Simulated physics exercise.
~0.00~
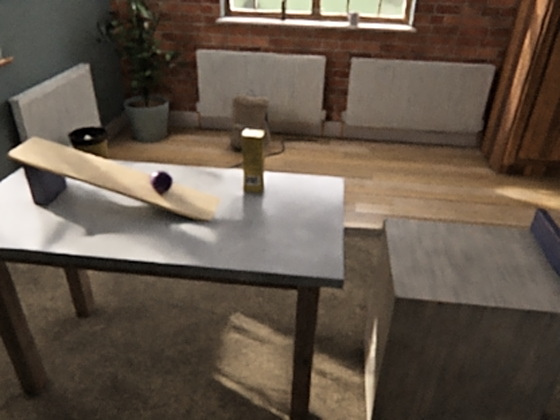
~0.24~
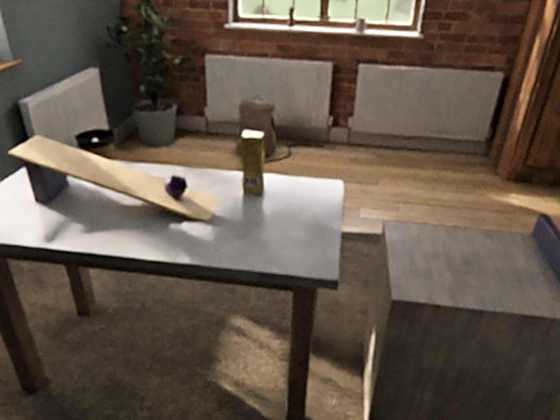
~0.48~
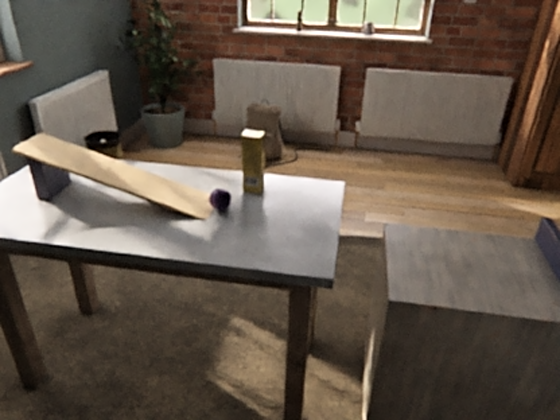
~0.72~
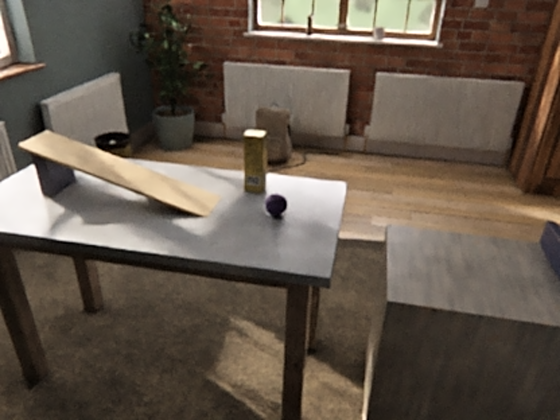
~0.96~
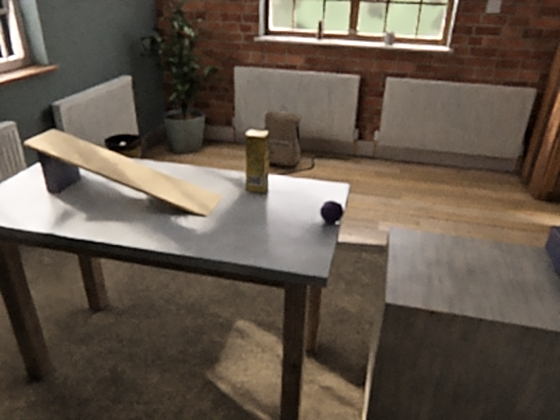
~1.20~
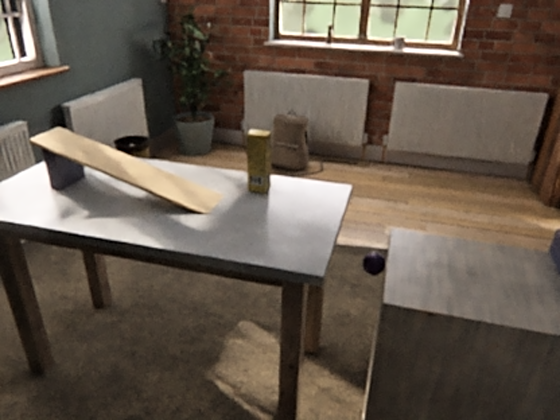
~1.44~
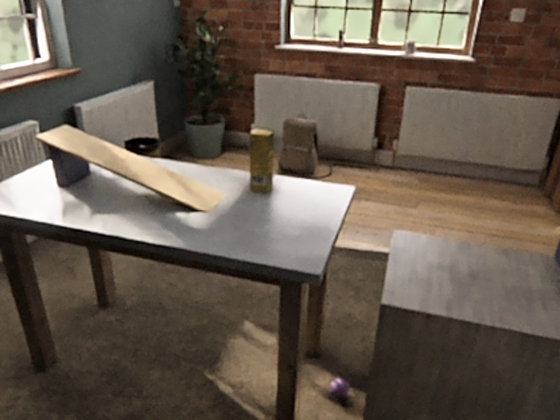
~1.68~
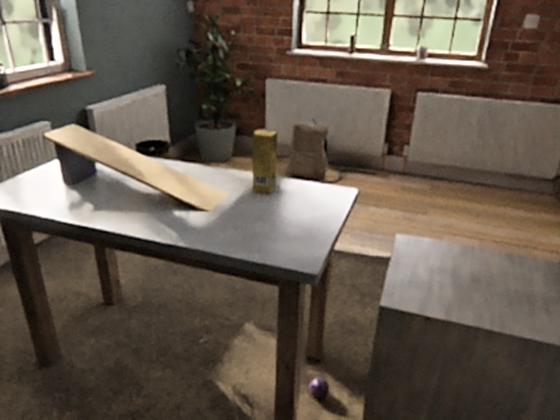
In this clip, a purple ball rolls down a ramp and rightward across a table, passing a yellow carton that stays in place, then drops off the end into the gap before a grey cabinet and ends on the floor, drifting slightly left.
